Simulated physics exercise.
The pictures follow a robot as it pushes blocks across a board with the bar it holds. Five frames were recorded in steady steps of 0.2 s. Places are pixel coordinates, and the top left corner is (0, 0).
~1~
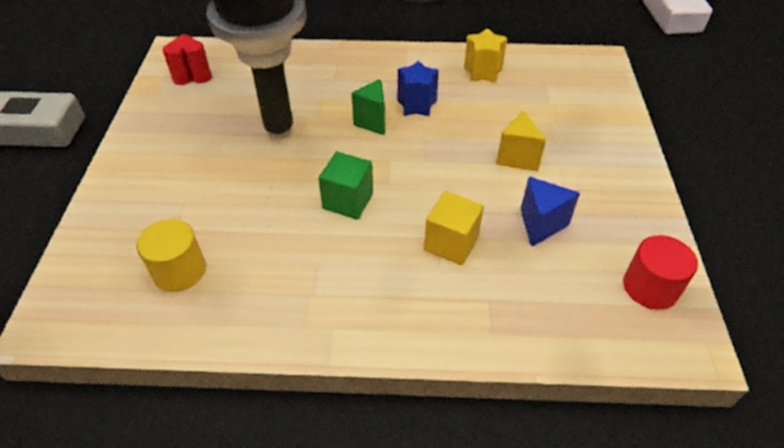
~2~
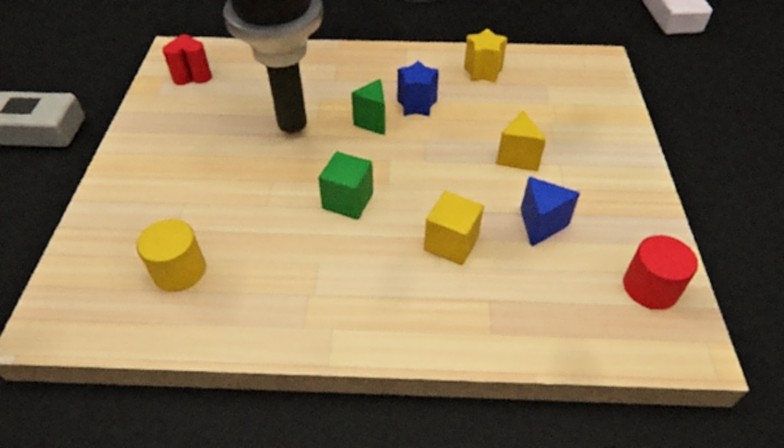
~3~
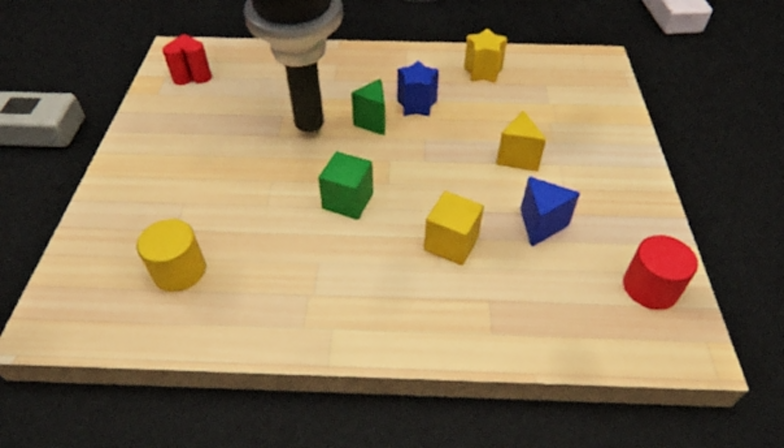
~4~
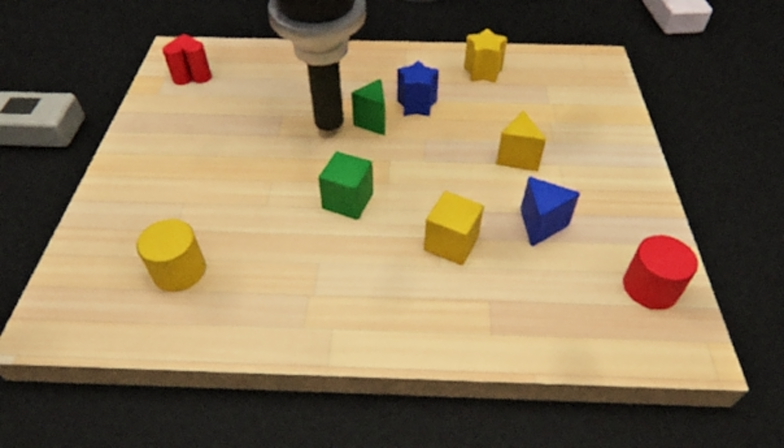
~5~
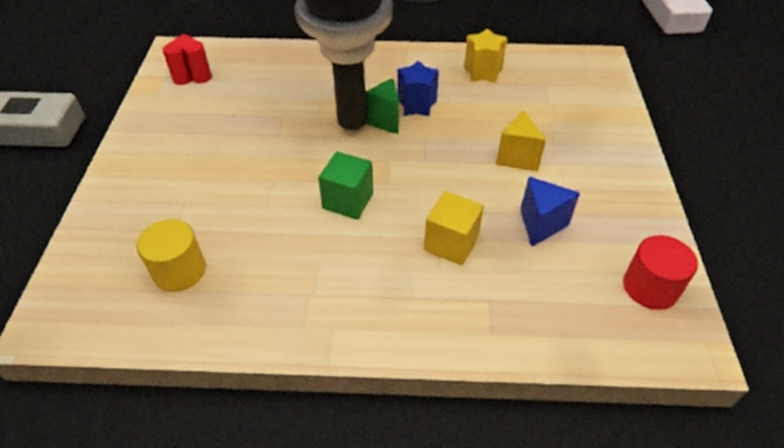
A dark bar slides right across a wooden board and nudges the green three-sided block rightward.
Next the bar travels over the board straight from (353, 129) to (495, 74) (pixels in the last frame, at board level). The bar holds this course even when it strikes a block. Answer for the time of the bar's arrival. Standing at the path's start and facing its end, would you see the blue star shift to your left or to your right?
Gets pushed right.
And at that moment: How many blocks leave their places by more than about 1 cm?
Going by the path, three or more blocks will move.
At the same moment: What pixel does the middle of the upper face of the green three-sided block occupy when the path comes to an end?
Near (438, 87).
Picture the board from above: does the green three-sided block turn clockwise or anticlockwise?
The twist is clockwise.
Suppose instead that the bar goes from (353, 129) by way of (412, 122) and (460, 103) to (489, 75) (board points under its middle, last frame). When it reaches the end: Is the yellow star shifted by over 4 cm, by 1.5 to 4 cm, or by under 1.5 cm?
Movement: 1.5 to 4 cm.
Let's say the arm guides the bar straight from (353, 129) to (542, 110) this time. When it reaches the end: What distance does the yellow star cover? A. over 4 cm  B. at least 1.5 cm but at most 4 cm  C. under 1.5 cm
The correct letter is C.
On the path given first. One third of the way, bar (405, 102); green three-sided block (429, 86), turned 90° clockwise; blue star (446, 67), turned 65° anticlockwise.
Two thirds of the way, bar (452, 84); green three-sided block (438, 87), turned 115° clockwise; blue star (484, 60), turned 55° anticlockwise.
At the end, bar (496, 66); green three-sided block (438, 87), turned 115° clockwise; blue star (516, 57); yellow star (508, 27), turned 55° anticlockwise.
